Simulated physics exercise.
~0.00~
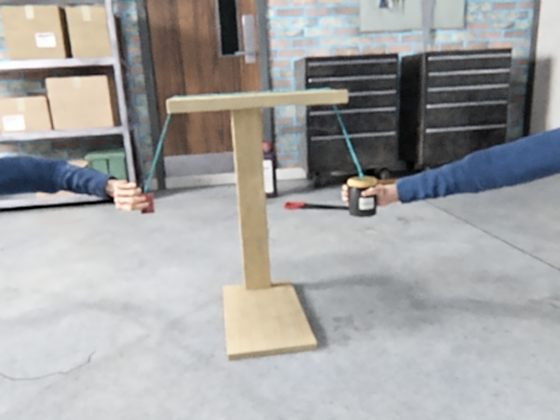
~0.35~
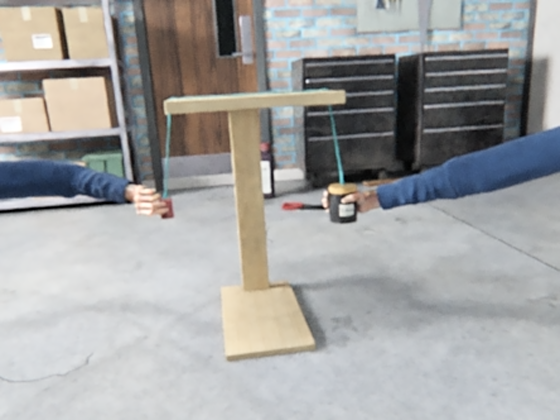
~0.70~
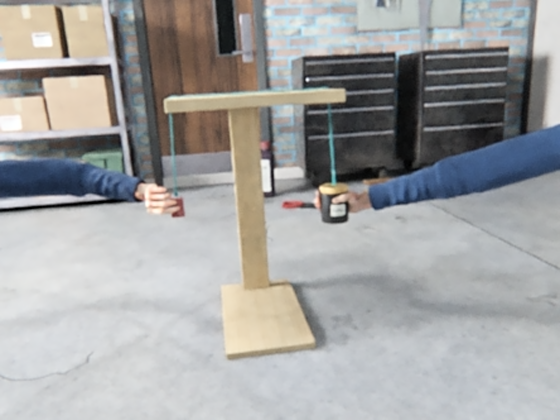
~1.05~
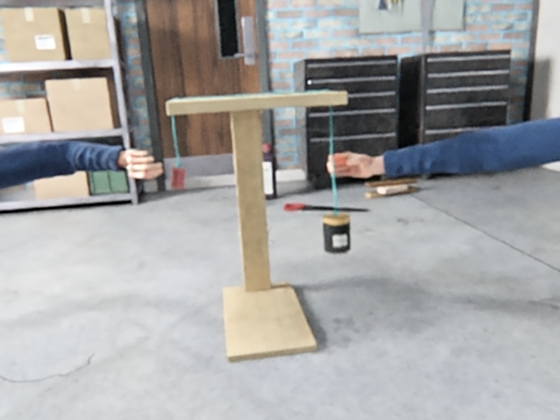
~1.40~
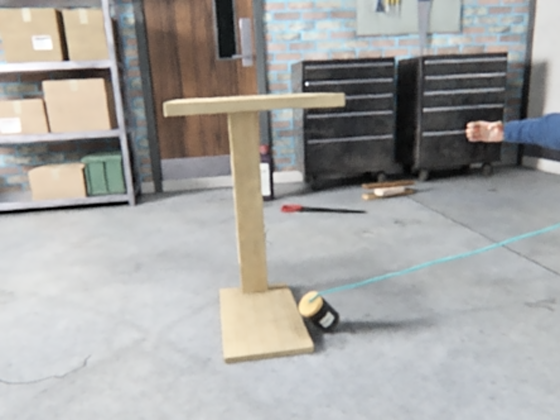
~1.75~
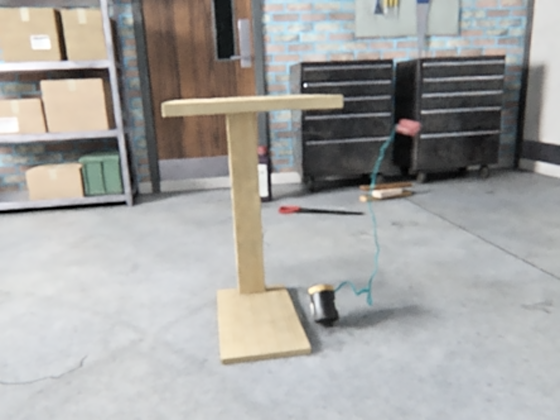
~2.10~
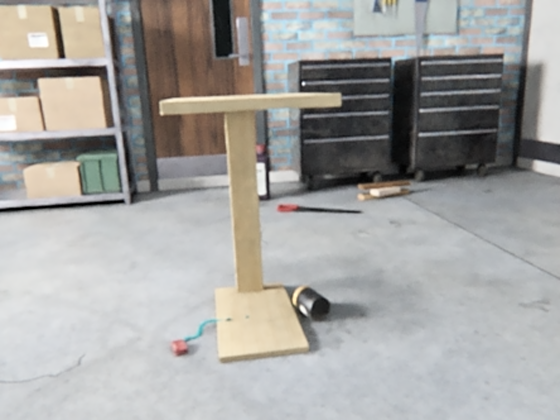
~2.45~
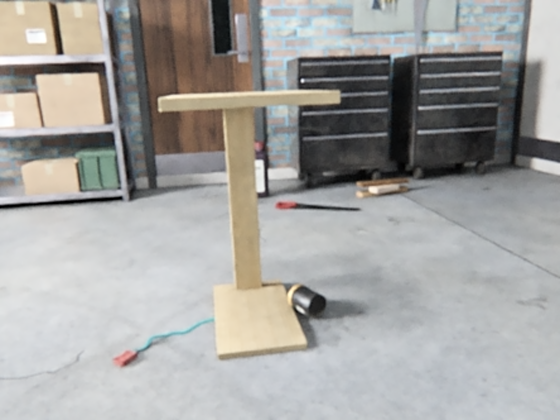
At first, two hands hold a small red matchbox on the left and a dark, yellow-lidded jar on the right, joined by a teal ribbon draped over a narrow wooden table. The hands move inward until the ribbon hangs nearly straight at both ends. Then they let go, and the jar drops while the matchbox rises. The ribbon runs off to the right, and the jar lands leaning beside the table's base. The matchbox appears in the air on the right, then comes down on the left, ending on the floor with the jar lying on its side.
